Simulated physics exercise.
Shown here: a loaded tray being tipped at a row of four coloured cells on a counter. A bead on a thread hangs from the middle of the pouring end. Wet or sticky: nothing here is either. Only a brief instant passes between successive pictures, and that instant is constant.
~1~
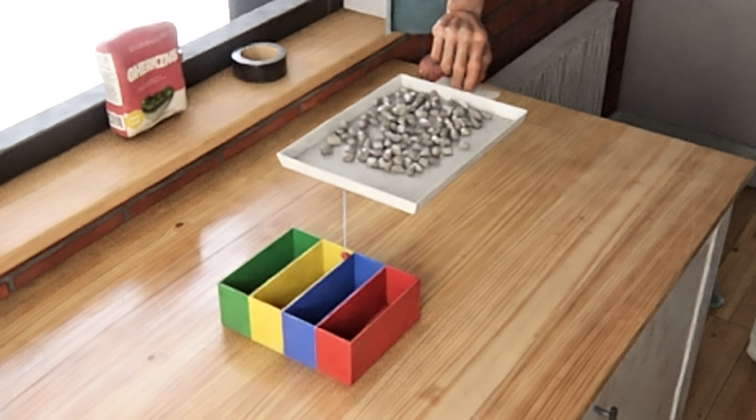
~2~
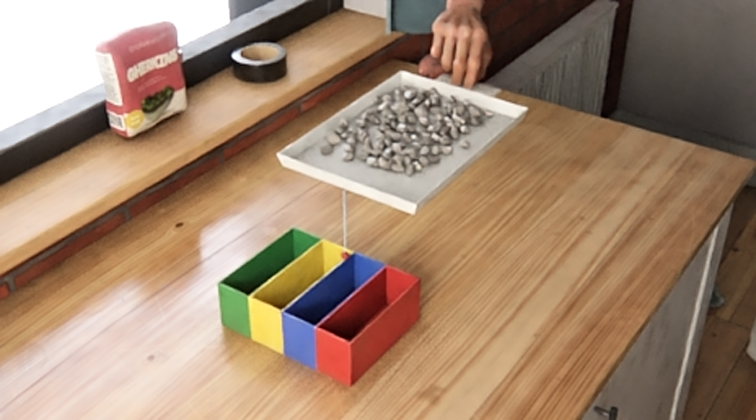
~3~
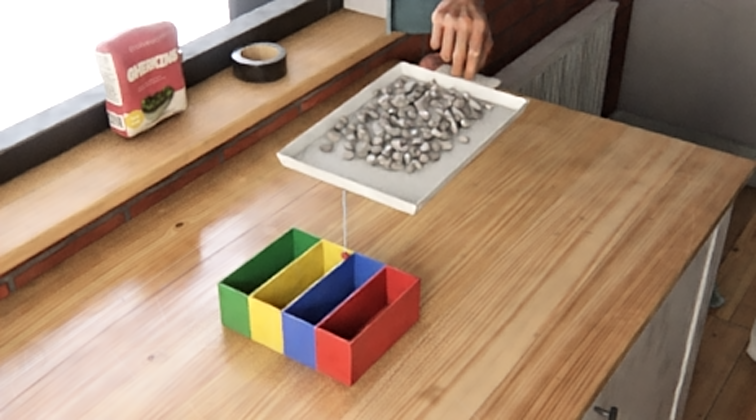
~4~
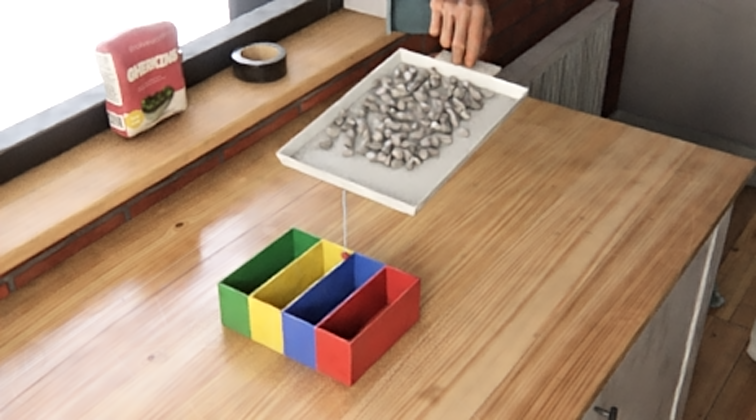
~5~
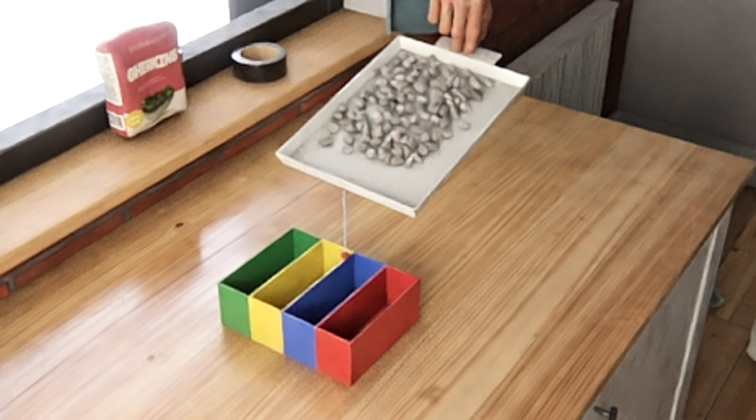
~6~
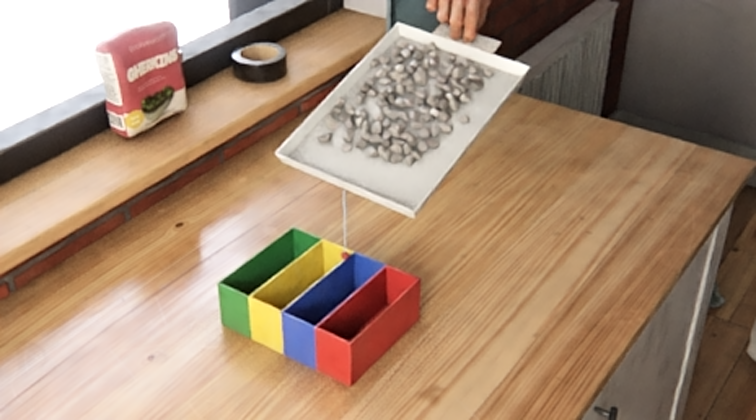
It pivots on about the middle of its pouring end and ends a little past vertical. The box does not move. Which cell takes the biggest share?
The red cell.
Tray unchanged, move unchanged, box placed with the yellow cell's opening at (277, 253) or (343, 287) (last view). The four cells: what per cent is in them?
The first gives 40 %, the second 90 %.
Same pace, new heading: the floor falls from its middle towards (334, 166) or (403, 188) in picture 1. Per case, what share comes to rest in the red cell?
That comes to 0 per cent the first time and 40 per cent the second.
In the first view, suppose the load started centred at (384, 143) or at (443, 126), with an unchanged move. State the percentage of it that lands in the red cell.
It would be roughly 40 per cent for the first and roughly 40 per cent for the second.
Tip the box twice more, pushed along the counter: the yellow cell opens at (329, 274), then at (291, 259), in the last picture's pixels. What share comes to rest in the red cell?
First try: Roughly 30 per cent; second try: Roughly 30 per cent.
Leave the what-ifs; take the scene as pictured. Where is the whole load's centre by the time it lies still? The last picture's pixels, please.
Close to (352, 343), more or less.
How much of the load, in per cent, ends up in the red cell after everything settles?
About 40 %.
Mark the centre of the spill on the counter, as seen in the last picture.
Those pieces end up centred close to (420, 388).
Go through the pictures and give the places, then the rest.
In the first picture, corners of the pouring end near (283, 153) and (414, 201), level; middle of the load near (410, 131), bits of gravel; bead on its thread near (345, 255); green cell near (235, 307); yellow cell near (266, 321); blue cell near (299, 337); red cell near (333, 353).
In the second picture, corners of the pouring end near (283, 153) and (414, 201), level; middle of the load near (410, 129).
In the third picture, corners of the pouring end near (282, 153) and (414, 202), tipped barely, lowest at the right corner; middle of the load near (410, 124).
In the fourth picture, corners of the pouring end near (282, 152) and (413, 204), tipped a little, lowest at the right corner; middle of the load near (410, 116).
In the fifth picture, corners of the pouring end near (281, 152) and (413, 206), tipped a little, lowest at the right corner; middle of the load near (410, 109).
In the sixth picture, corners of the pouring end near (280, 152) and (413, 208), tipped clearly, lowest at the right corner; middle of the load near (409, 102); green cell near (235, 307); yellow cell near (266, 321); blue cell near (299, 337); red cell near (333, 353).
Shortly afterwards, tray tipped steeply; all but a few on the tray; a little falling or outside the box.
Next, tray tipped right over; near a third on the tray; near a quarter in the red cell; a little in the yellow cell; a little in the blue cell; near a quarter falling or outside the box.
Some moments later, tray tipped past a quarter turn; near a third in the red cell; near a quarter in the yellow cell; near a quarter in the blue cell; only a few in the green cell; near a quarter falling or outside the box.
In the end, tray tipped past a quarter turn; near a third in the red cell; near a quarter in the yellow cell; near a quarter in the blue cell; only a few in the green cell; near a quarter outside the box.
